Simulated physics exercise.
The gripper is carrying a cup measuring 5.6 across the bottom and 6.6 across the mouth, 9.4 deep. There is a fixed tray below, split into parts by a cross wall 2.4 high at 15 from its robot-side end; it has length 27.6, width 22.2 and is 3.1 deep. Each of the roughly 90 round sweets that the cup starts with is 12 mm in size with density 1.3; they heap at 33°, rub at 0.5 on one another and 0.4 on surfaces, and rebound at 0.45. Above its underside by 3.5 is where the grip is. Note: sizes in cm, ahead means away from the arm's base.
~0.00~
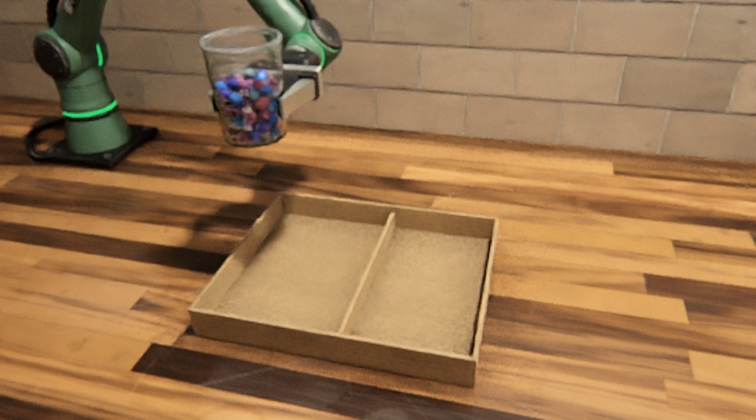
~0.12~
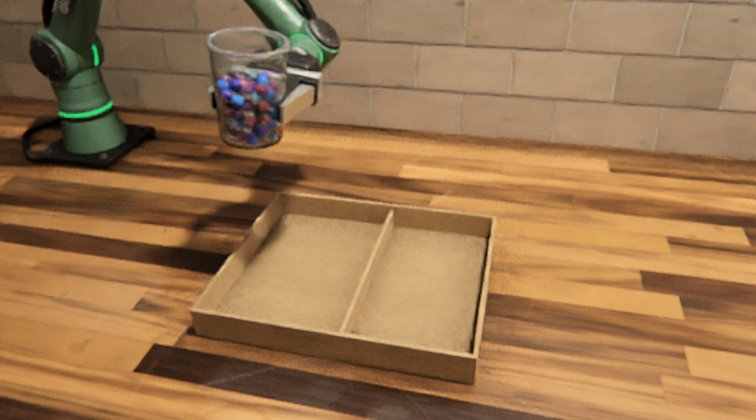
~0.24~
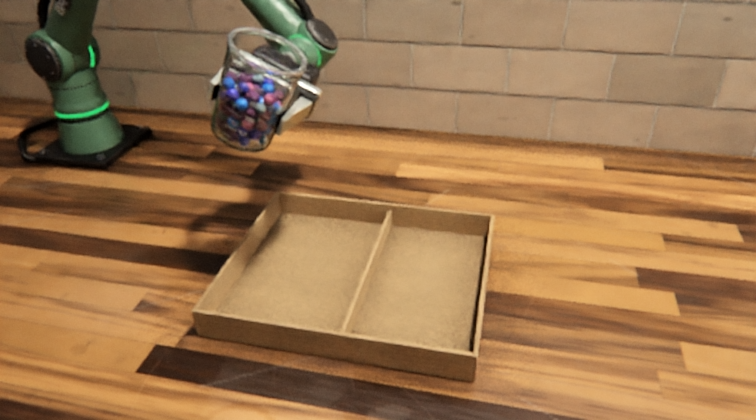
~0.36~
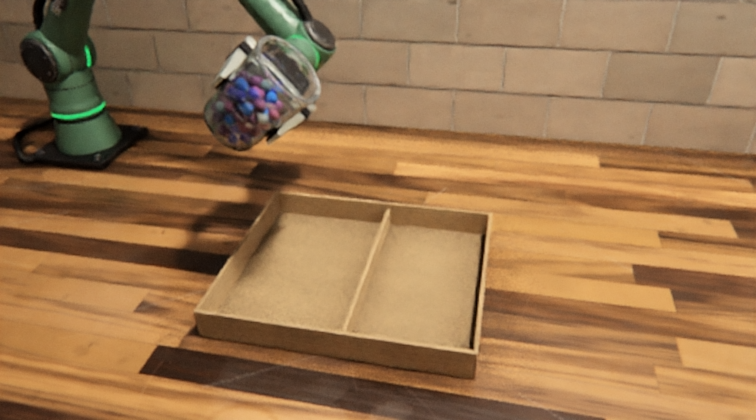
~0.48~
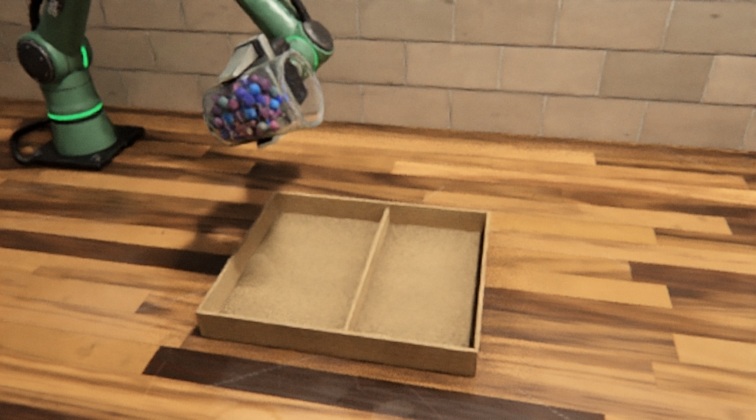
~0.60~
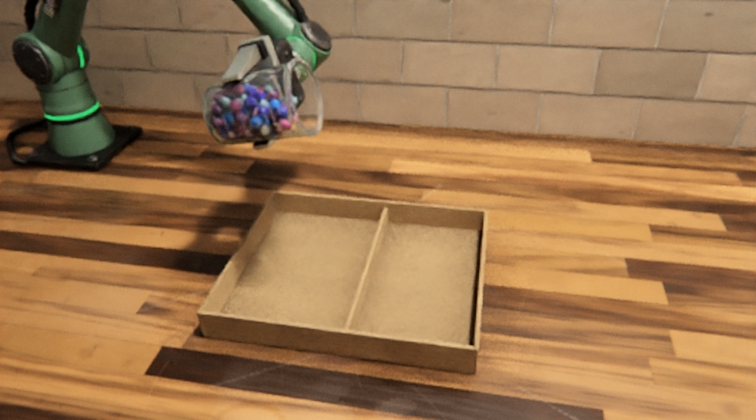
Above a wooden table, a green robot arm tilts a clear cup of colourful beads forward.
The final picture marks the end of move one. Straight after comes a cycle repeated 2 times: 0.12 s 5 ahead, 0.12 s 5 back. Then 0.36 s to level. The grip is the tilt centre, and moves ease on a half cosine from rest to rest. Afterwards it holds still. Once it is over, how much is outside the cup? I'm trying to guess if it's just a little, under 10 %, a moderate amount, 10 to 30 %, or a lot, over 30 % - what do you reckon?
I reckon a lot.
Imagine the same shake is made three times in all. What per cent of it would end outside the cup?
70 per cent or so.
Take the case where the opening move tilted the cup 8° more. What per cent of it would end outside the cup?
Then about 80 per cent.
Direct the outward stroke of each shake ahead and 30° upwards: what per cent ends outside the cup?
About 75 per cent.
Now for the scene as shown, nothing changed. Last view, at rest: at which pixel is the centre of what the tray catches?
Middle point: About (399, 279).
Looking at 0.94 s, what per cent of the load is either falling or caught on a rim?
About 27 %.
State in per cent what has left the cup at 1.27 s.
Some 60 per cent.
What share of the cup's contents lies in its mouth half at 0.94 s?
Around 30 per cent of it.
By 0.94 s, tilted 75° forward, highest piece 22 above the table; 57 in the cup, 8 in the far-side part, 3 in the robot-side part, 25 in flight or on a rim.
By 1.27 s, tilted 34° forward, highest piece 23 above the table; 35 in the cup, 33 in the far-side part, 21 in the robot-side part, 1 on the table or floor, 3 in flight or on a rim.
By 1.64 s, level, highest piece 22 above the table; 35 in the cup, 34 in the far-side part, 23 in the robot-side part, 1 on the table or floor.
By 2.69 s, level, highest piece 21 above the table; 35 in the cup, 34 in the far-side part, 23 in the robot-side part, 1 on the table or floor.
Final count, 35 in the cup, 34 in the far-side part, 23 in the robot-side part, 1 on the table or floor. That is 62 % outside the cup.
